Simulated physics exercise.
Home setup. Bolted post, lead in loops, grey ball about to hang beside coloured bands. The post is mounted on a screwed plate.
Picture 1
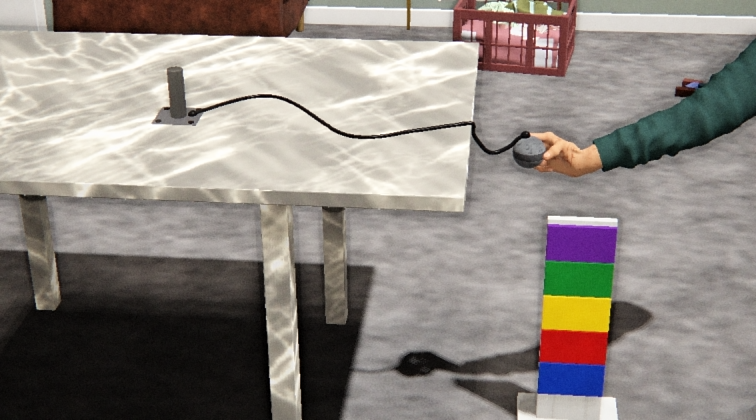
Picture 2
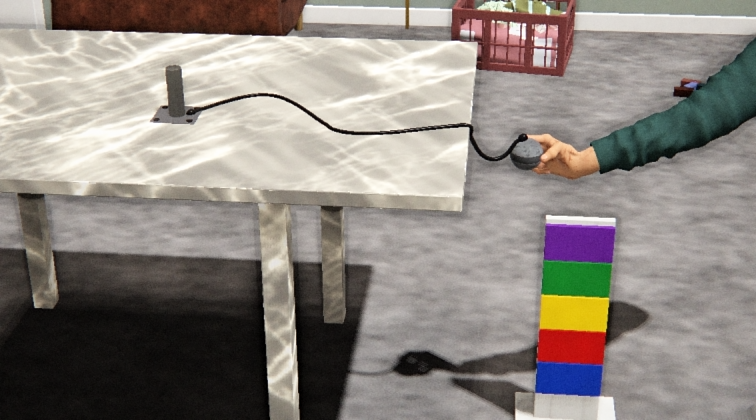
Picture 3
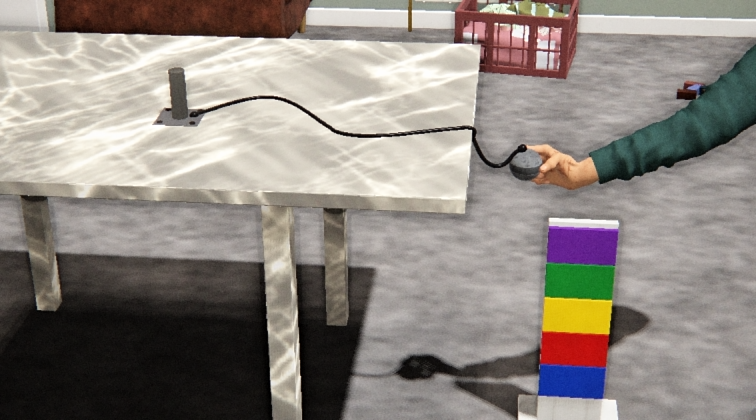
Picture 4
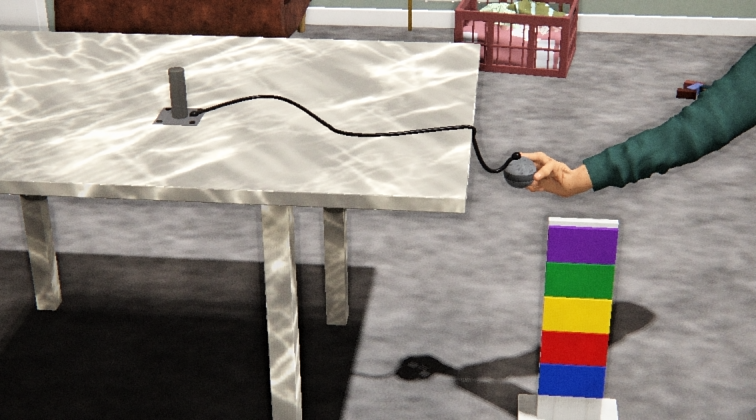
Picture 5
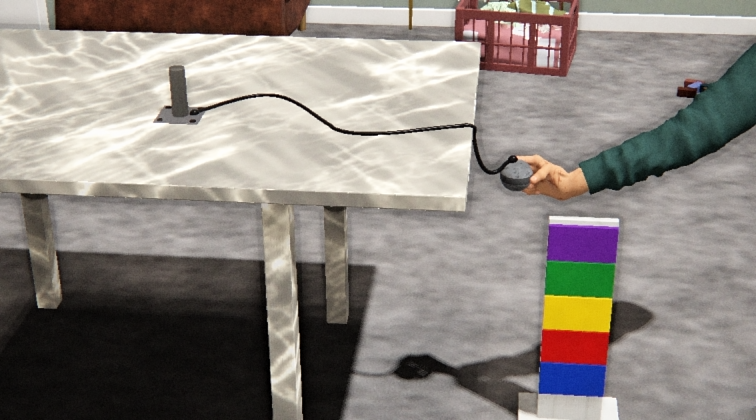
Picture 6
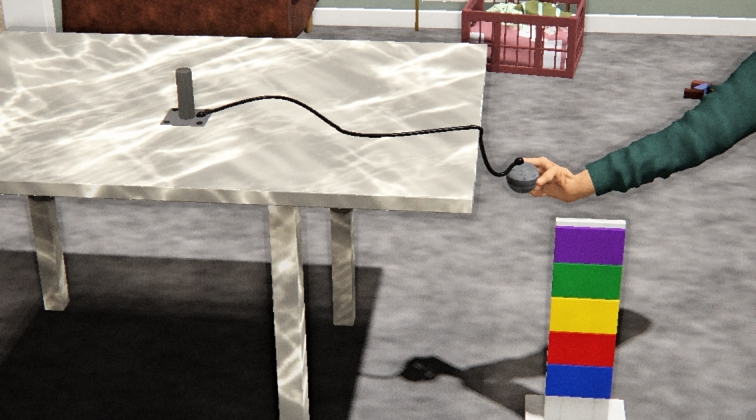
A hand in a green sleeve held a small grey ball on a black cord beyond the table's right edge, lowering it slightly and drawing it a little left, above a stack of coloured bands.
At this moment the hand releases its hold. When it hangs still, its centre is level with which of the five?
With green.
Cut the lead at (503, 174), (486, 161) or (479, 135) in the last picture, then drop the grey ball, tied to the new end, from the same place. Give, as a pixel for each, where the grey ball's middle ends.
I'd put it around (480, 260) for the first cut, (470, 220) for the second and (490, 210) for the third.
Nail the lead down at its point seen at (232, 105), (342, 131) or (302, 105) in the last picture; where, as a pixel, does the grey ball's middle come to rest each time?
It would sit near (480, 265) the first time, (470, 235) the second and (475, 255) the third.
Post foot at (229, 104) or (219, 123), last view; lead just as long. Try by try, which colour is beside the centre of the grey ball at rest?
Answer, in order: Yellow, yellow.
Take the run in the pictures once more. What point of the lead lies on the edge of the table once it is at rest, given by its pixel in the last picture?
Position: Approx. (411, 134).
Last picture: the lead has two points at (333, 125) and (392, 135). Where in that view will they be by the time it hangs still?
The first at (392, 119), the second at (462, 119).
Soon after, ball near (502, 268); level with green.
Then, ball near (456, 268); level with green.
Further on, ball near (462, 277); level with green.
At rest, ball near (486, 278); level with green. Its centre hangs level with the green band.
